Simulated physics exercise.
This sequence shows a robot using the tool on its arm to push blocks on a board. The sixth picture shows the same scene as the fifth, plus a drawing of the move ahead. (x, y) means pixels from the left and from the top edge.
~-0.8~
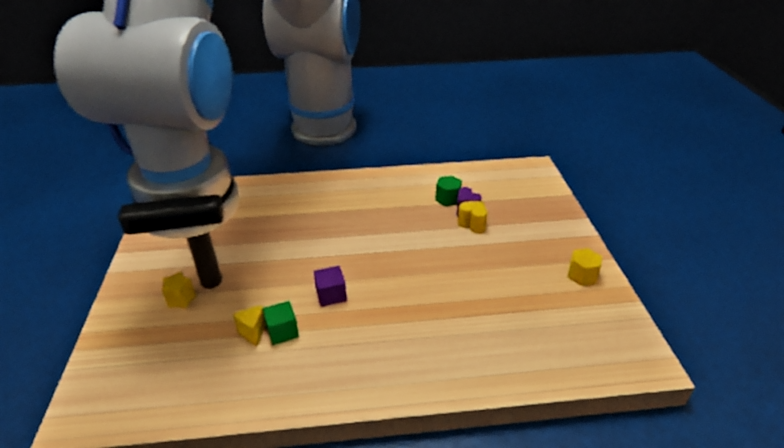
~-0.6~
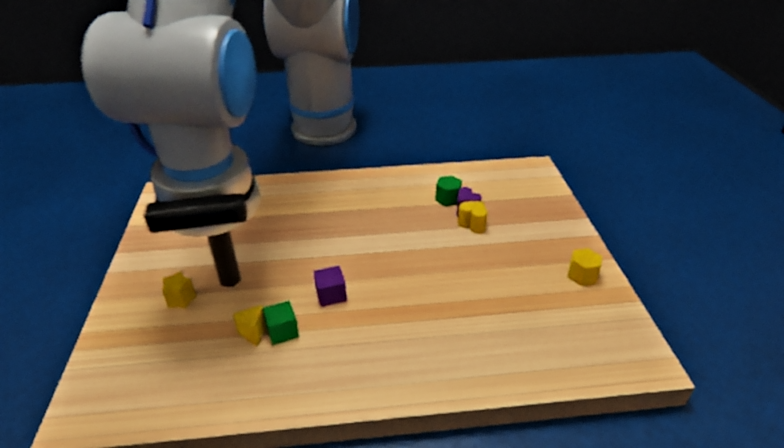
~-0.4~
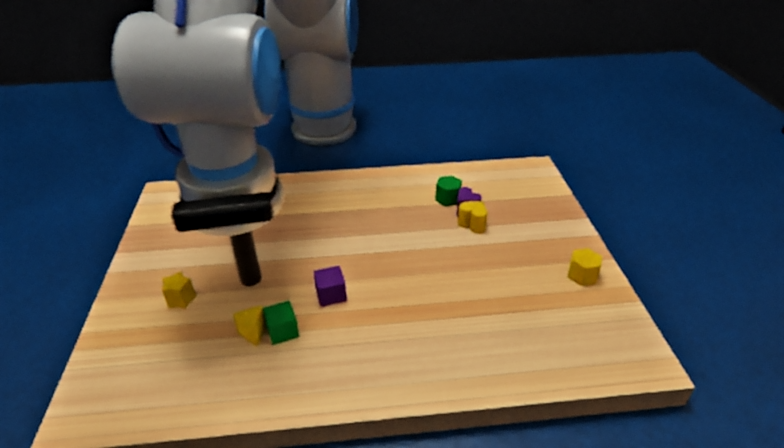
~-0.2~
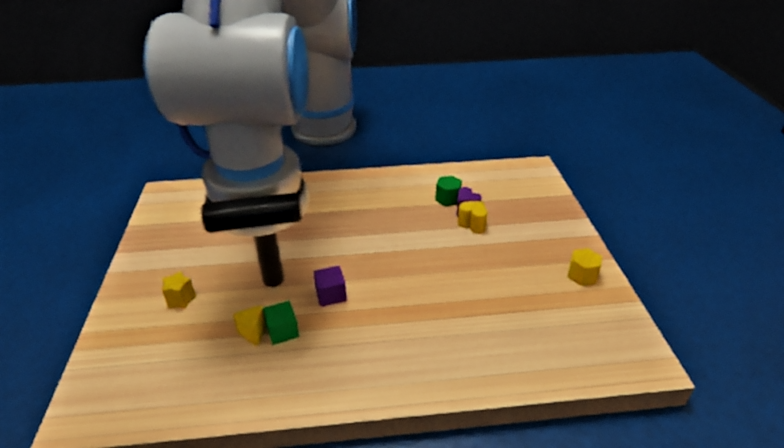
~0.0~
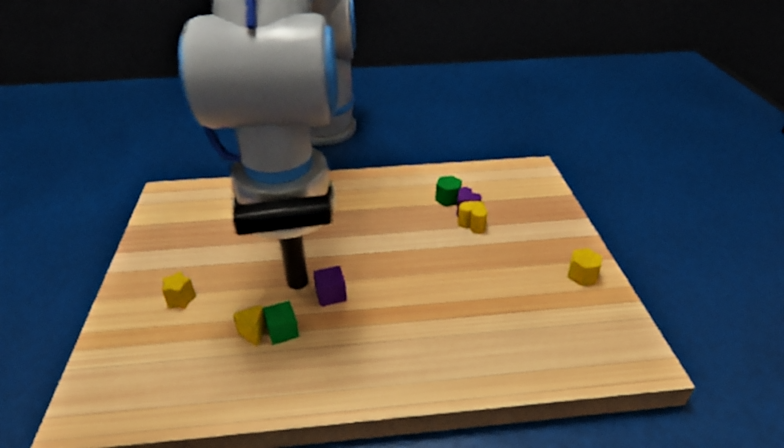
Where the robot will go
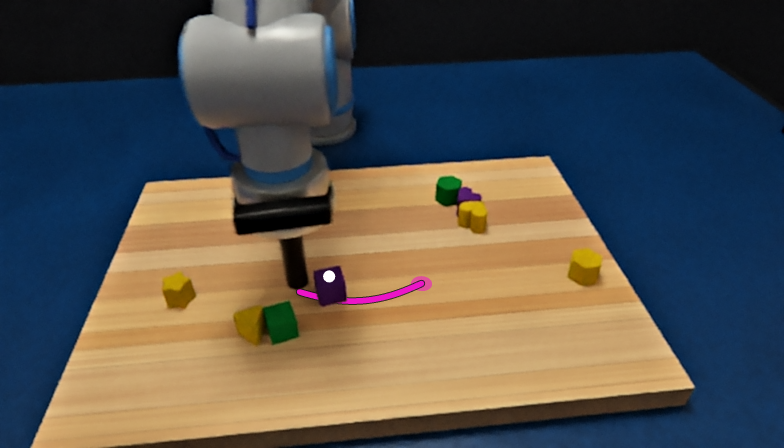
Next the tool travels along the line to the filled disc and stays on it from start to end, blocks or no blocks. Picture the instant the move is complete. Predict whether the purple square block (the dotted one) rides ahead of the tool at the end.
It slips away.
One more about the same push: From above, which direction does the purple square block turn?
Clockwise from above.
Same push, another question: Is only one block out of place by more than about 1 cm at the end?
I believe so.
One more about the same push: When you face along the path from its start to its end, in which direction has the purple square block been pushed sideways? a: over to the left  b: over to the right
I'll go with b - over to the right.
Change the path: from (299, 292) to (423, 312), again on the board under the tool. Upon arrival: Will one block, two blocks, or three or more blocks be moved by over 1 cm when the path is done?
One block shifts.
The line goes from (299, 292) over (340, 300) and (383, 297) to (422, 284); the dot is on the purple square block.
The first path, step by step. One third of the way, tool at (339, 291); purple square block at (365, 280).
Two thirds of the way, tool at (384, 288); purple square block at (409, 279).
At the end, tool at (422, 274); green square block unmoved; purple square block at (442, 277), turned 65° clockwise.
